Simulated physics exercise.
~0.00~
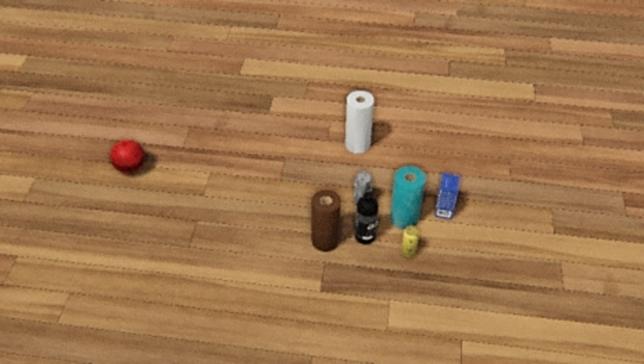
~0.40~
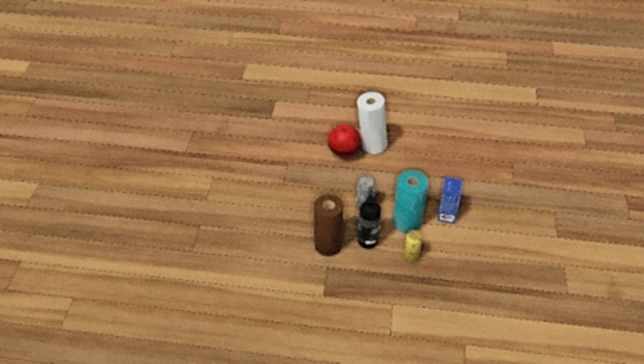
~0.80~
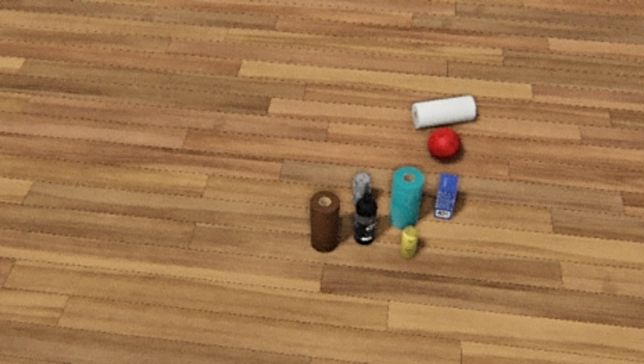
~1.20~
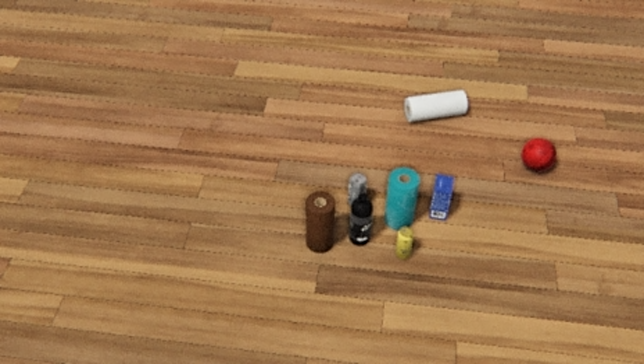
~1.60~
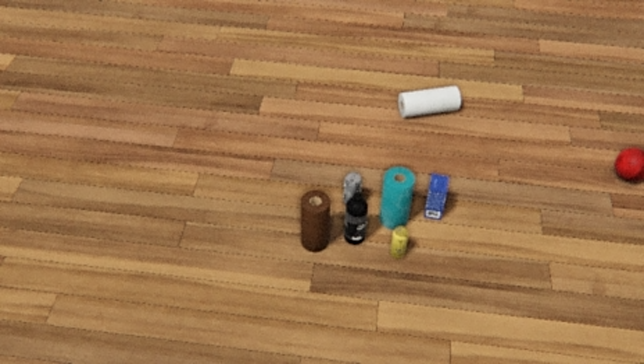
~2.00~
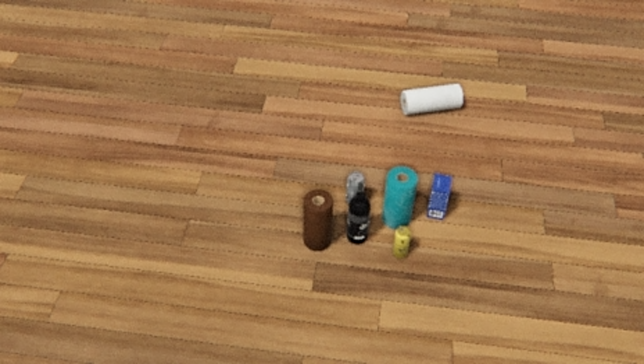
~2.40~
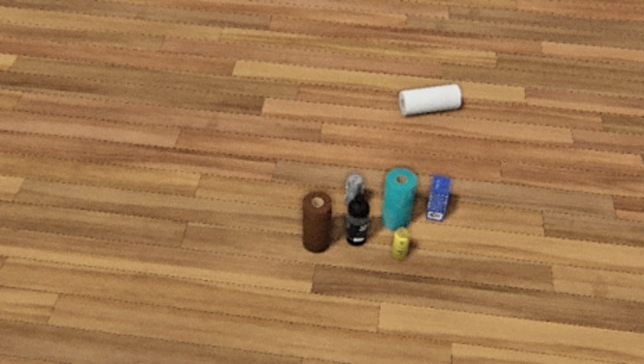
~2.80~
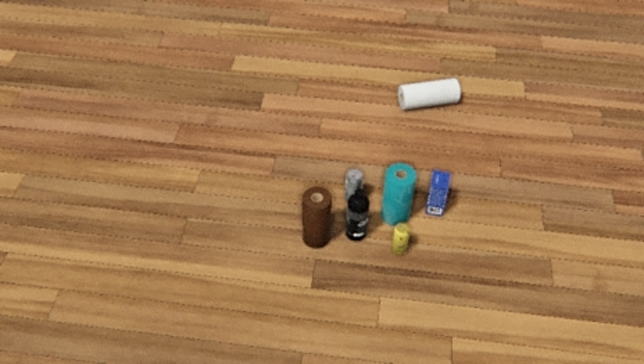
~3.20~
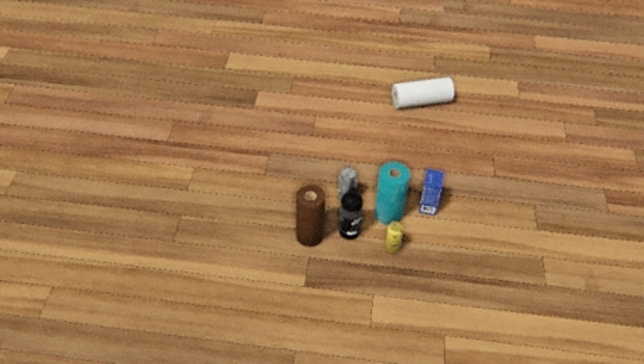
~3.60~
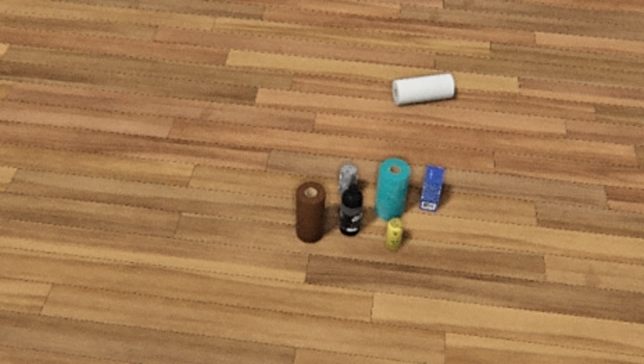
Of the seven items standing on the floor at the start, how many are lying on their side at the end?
One of them is lying on its side at the end, the white roll, while the other six are still upright.
